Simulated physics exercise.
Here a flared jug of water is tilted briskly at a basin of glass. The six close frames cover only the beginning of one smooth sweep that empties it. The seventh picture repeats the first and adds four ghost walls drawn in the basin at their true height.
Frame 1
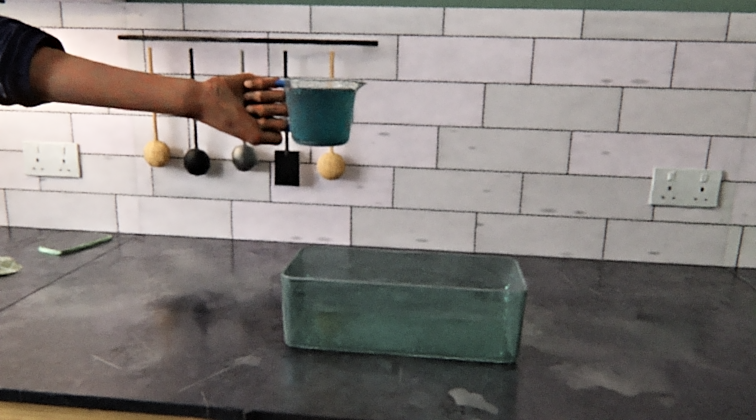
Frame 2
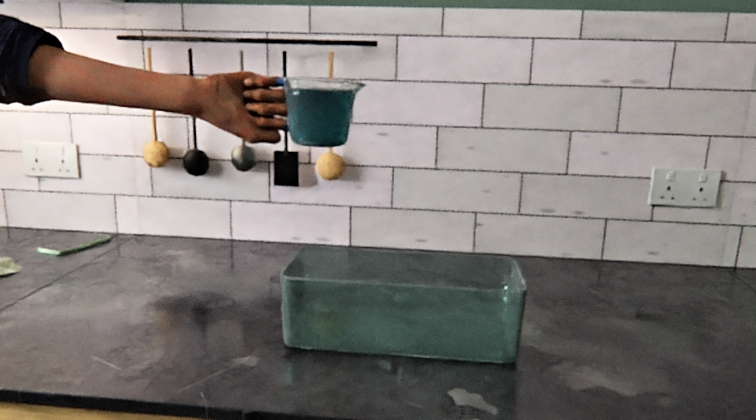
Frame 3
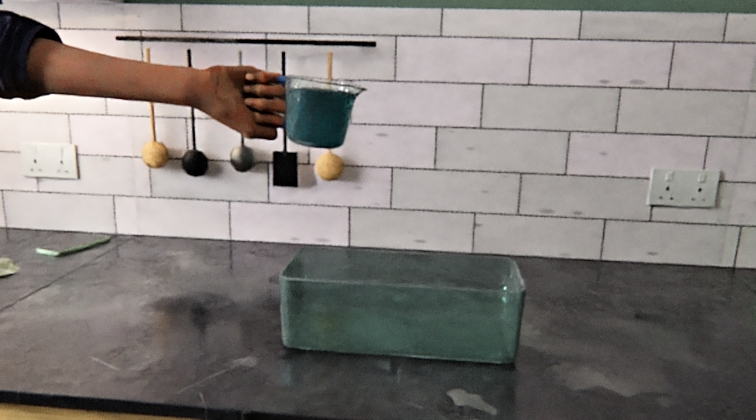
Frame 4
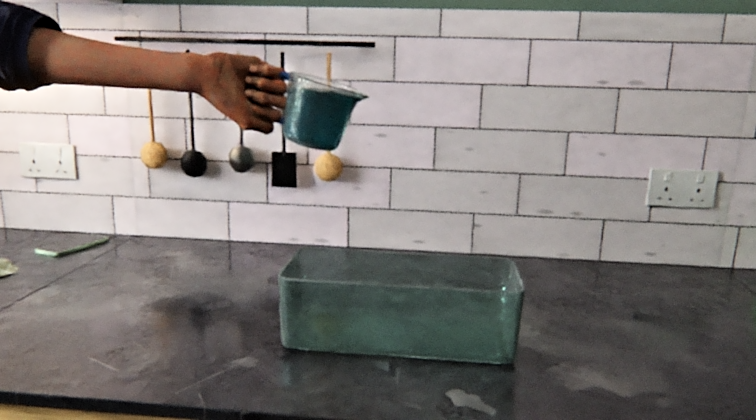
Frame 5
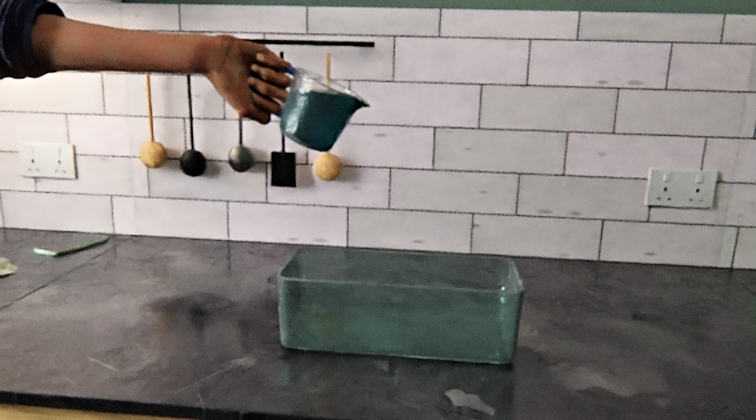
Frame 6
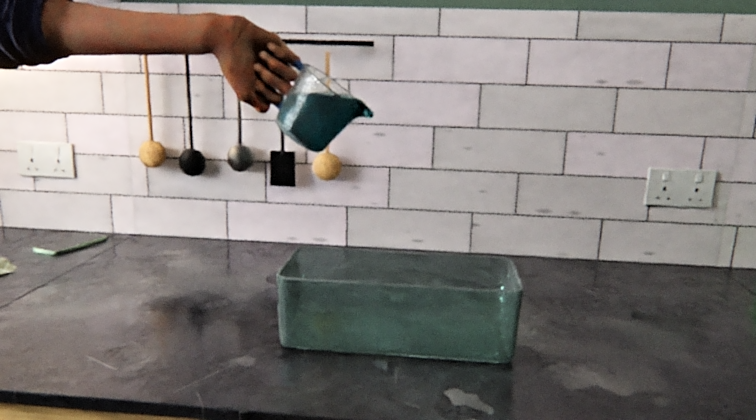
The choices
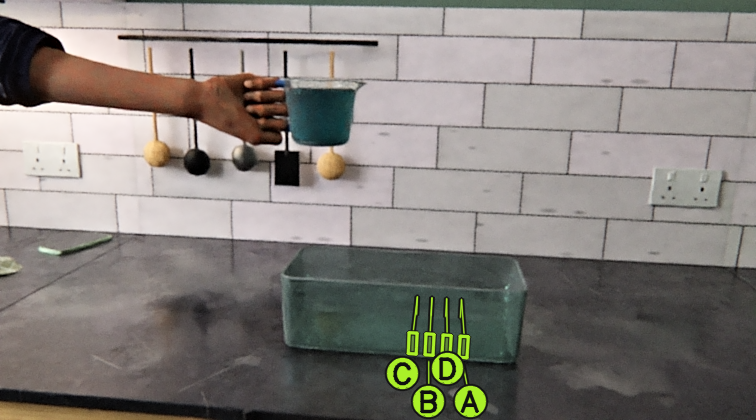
We see a hand holding a flared jug of blue-green water above a clear glass basin on a dark counter; the hand tilts the jug steadily to the right until the water reaches over its lip.
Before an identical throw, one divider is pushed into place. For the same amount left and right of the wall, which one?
It is C.
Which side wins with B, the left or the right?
More ends on the left.
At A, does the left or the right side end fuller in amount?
The left side.
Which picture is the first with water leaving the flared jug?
In picture 6.
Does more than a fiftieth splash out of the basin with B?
Yes.
On the marked copy, A at (462, 363); B at (428, 361); C at (411, 359); D at (445, 362).
For place A, about 81 % ends left of the wall and 14 % right of it; 5 % is lost outside.
For place B, about 84 % ends left of the wall and 6 % right of it; 10 % is lost outside.
For place C, about 53 % ends left of the wall and 44 % right of it; 3 % is lost outside.
For place D, about 82 % ends left of the wall and 10 % right of it; 7 % is lost outside.
